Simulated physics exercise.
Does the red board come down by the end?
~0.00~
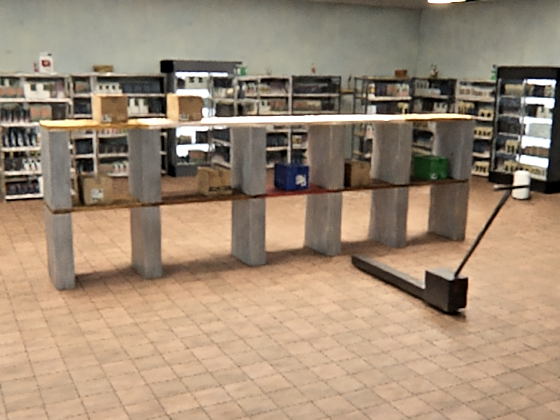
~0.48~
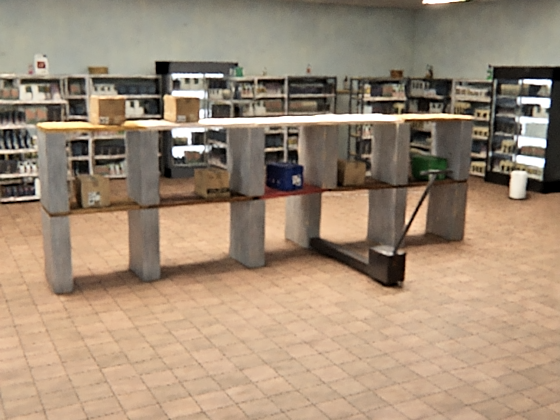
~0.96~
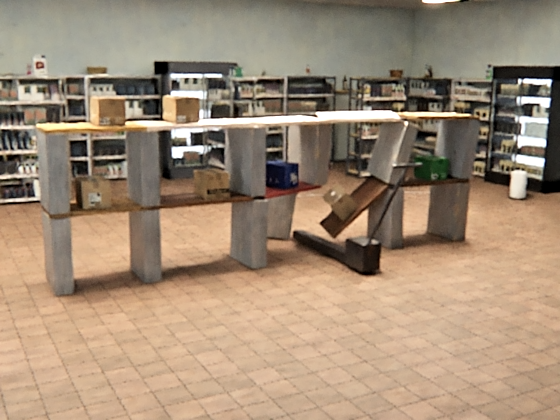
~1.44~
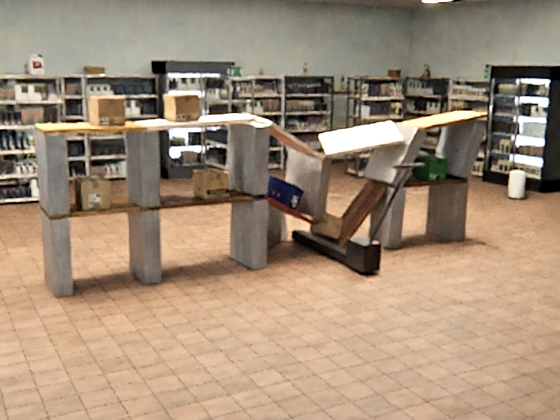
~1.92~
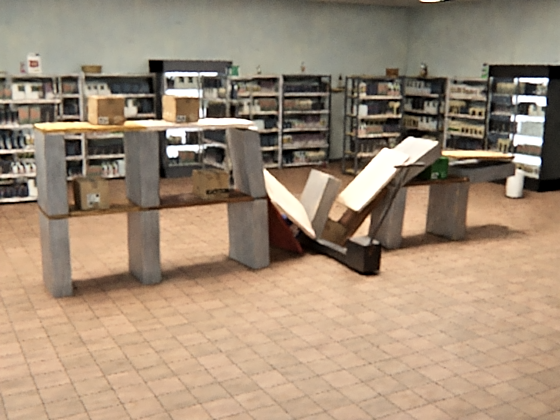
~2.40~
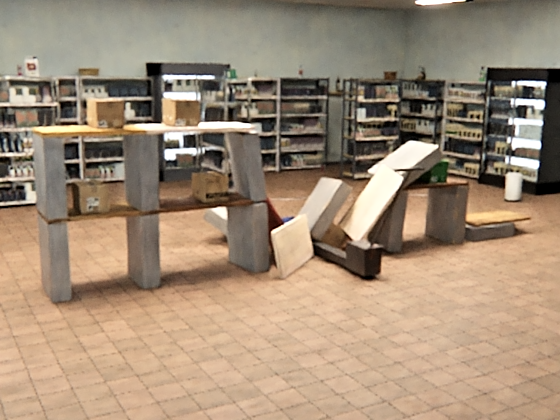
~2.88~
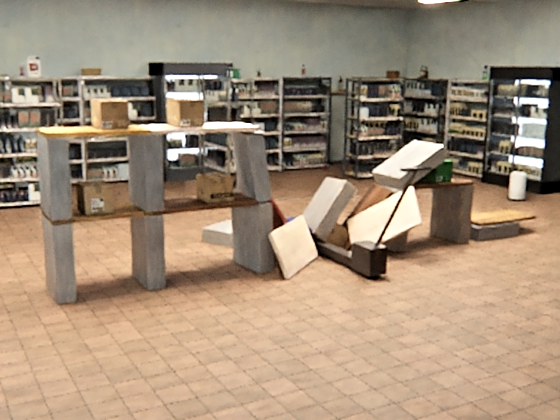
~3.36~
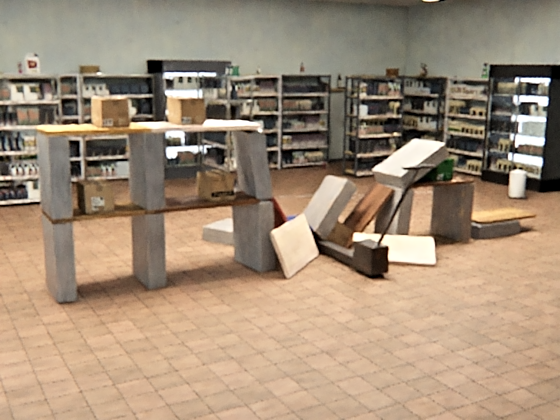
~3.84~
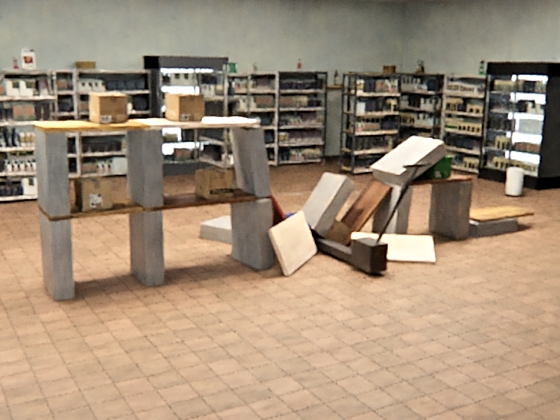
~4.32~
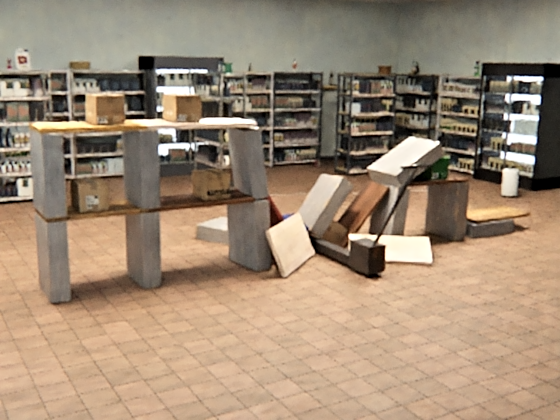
Yes, the red board comes down when the section around it collapses, and it ends up steeply tilted among the fallen pieces.
